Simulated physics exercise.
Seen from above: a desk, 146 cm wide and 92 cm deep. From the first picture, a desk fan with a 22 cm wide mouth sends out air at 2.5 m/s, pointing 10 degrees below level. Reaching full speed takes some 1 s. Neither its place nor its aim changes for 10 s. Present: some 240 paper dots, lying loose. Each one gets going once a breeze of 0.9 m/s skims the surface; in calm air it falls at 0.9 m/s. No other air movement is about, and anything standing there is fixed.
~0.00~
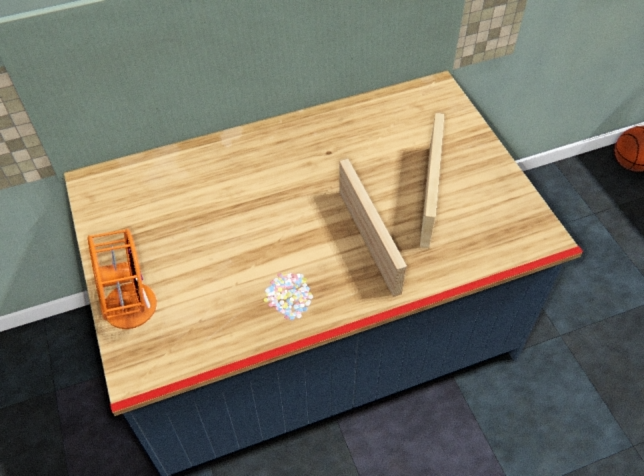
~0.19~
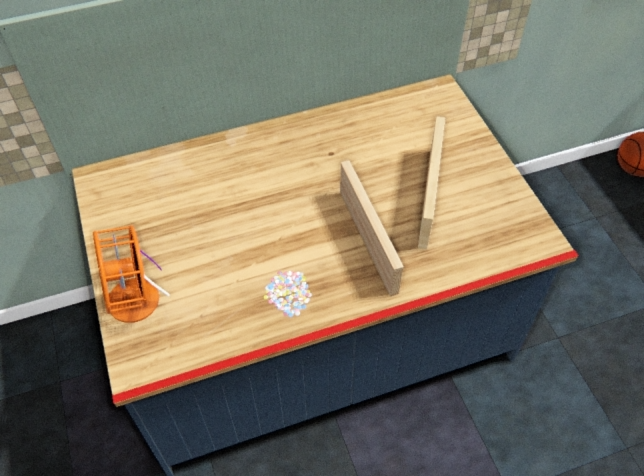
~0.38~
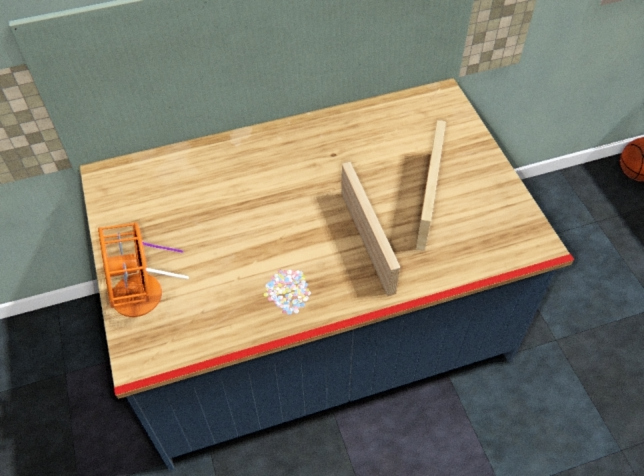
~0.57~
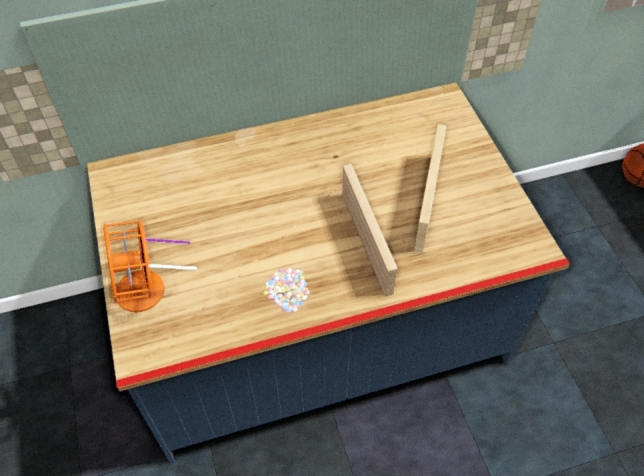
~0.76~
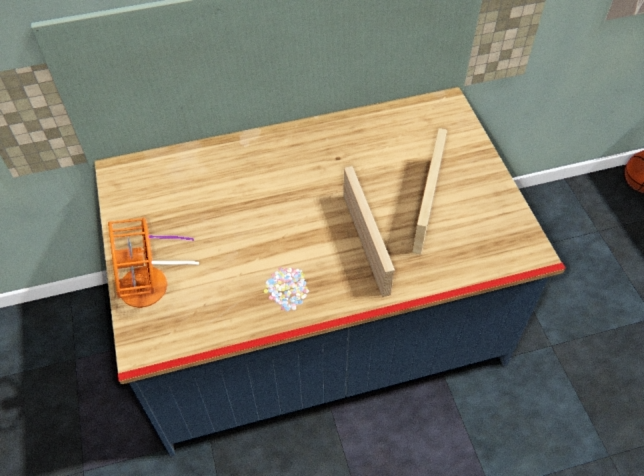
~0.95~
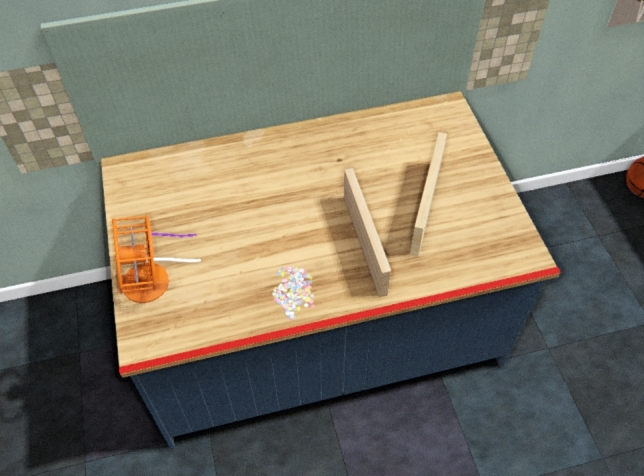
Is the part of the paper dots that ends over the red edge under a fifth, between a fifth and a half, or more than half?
When it settles, more than one in two lie over the red edge.
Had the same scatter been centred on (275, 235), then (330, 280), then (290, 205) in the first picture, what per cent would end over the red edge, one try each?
Roughly 1 %, then 100 %, then 0 %.
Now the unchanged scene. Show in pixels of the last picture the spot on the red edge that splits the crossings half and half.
At about (339, 324).
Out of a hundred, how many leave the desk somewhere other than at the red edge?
Roughly 0 %.
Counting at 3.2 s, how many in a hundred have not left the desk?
Close to 0 in a hundred are still there.
After 2.0 s, 0 % are on the move or not yet settled, 100 % are over the red edge.
After 3.2 s, 0 % are on the move or not yet settled, 100 % are over the red edge.
After 5.5 s, 0 % are on the move or not yet settled, 100 % are over the red edge.
After 10.0 s, at the end, 100 % are over the red edge.
